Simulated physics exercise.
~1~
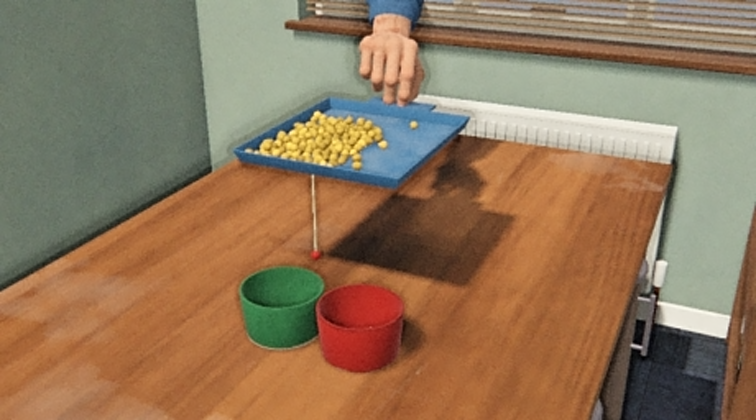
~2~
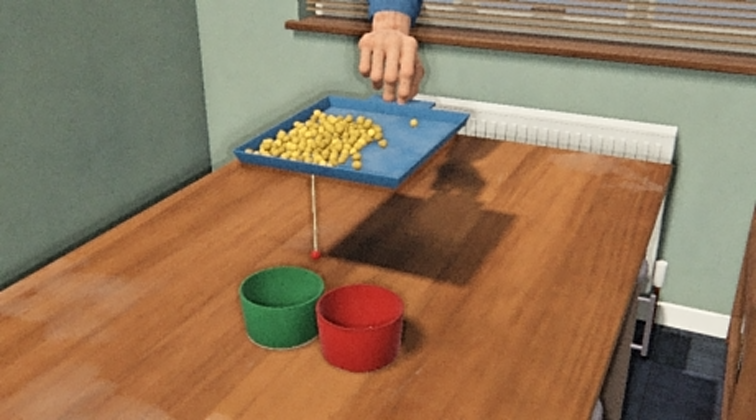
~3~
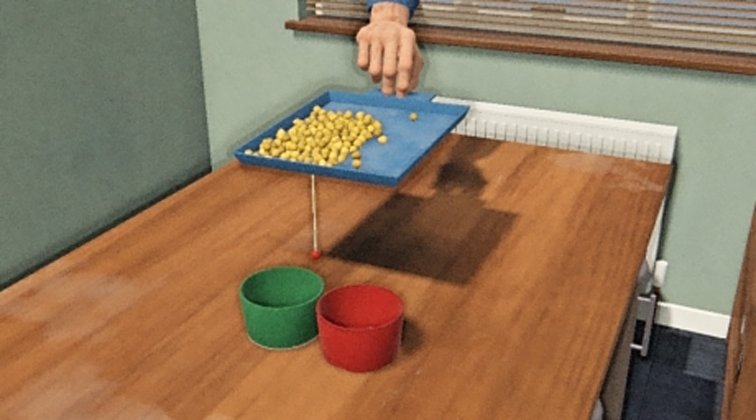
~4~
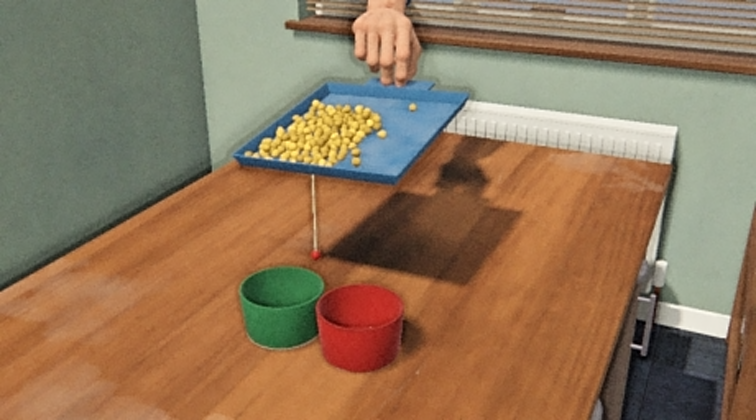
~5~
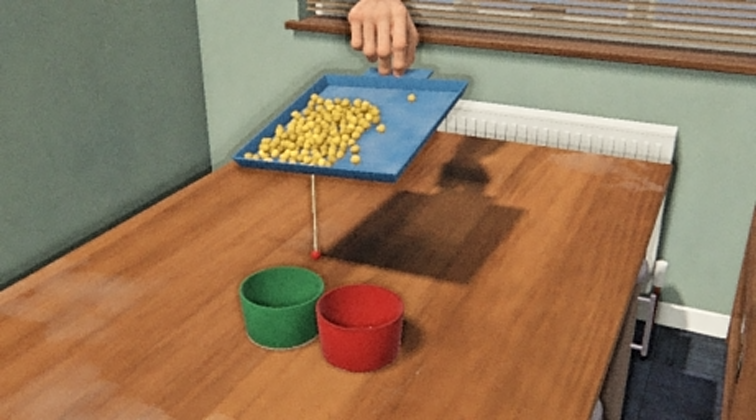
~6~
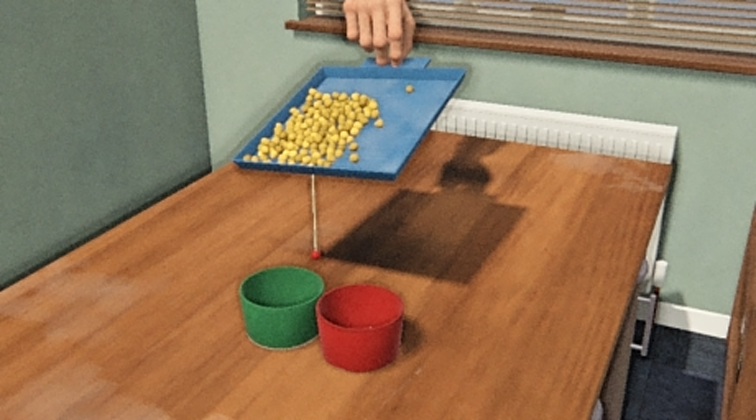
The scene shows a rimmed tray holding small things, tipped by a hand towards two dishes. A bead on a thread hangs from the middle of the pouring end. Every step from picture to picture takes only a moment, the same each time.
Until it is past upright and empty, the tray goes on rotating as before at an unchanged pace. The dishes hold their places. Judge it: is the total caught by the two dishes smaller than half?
Yes: The catch is going to fall below what is lost.
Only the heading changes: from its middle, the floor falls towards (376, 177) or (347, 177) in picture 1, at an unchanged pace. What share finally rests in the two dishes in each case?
First case about 40 percent; second case about 80 percent.
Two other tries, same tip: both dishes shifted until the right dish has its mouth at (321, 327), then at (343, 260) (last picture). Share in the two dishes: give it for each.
Close to 0 in a hundred, then close to 10 in a hundred.
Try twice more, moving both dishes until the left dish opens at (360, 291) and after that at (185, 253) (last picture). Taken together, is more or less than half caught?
Try 1: A minority of it. Try 2: A majority of it.
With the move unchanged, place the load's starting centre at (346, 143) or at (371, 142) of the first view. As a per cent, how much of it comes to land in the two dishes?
30 per cent for the first try, 30 per cent for the second.
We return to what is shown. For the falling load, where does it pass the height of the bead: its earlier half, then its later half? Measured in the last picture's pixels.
The opening part goes through (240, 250); what follows goes through (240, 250).
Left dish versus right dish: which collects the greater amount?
That would be the leftward one.
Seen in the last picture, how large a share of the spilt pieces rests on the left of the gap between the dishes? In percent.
Close to 100 in a hundred.
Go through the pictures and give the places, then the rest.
Corners of the pouring end at (240, 149) and (395, 176), level; middle of the load at (328, 142), puffed corn balls; left dish at (261, 325); right dish at (341, 347); bead on its thread at (316, 255), in the first frame.
Corners of the pouring end at (240, 150) and (395, 175), level; middle of the load at (328, 142), in the second frame.
Corners of the pouring end at (239, 151) and (395, 174), tipped barely, lowest at the left corner; middle of the load at (328, 139), in the third frame.
Corners of the pouring end at (239, 153) and (394, 172), tipped a little, lowest at the left corner; middle of the load at (318, 136), in the fourth frame.
Corners of the pouring end at (239, 155) and (393, 171), tipped a little, lowest at the left corner; middle of the load at (317, 133), in the fifth frame.
Corners of the pouring end at (238, 158) and (392, 169), tipped clearly, lowest at the left corner; middle of the load at (316, 130); left dish at (261, 325); right dish at (341, 347), in the sixth frame.
Soon, tray tipped steeply; nearly all on the tray; a stray few in the left dish; a stray few outside both; a small part in the air.
A while on, tray tipped right over; a stray few on the tray; about a quarter in the left dish; about two thirds outside both; a small part in the air.
Towards the end, tray tipped past a quarter turn; about a quarter in the left dish; most outside both.
Finally, tray tipped past a quarter turn; none in the right dish; about a quarter in the left dish; most outside both.
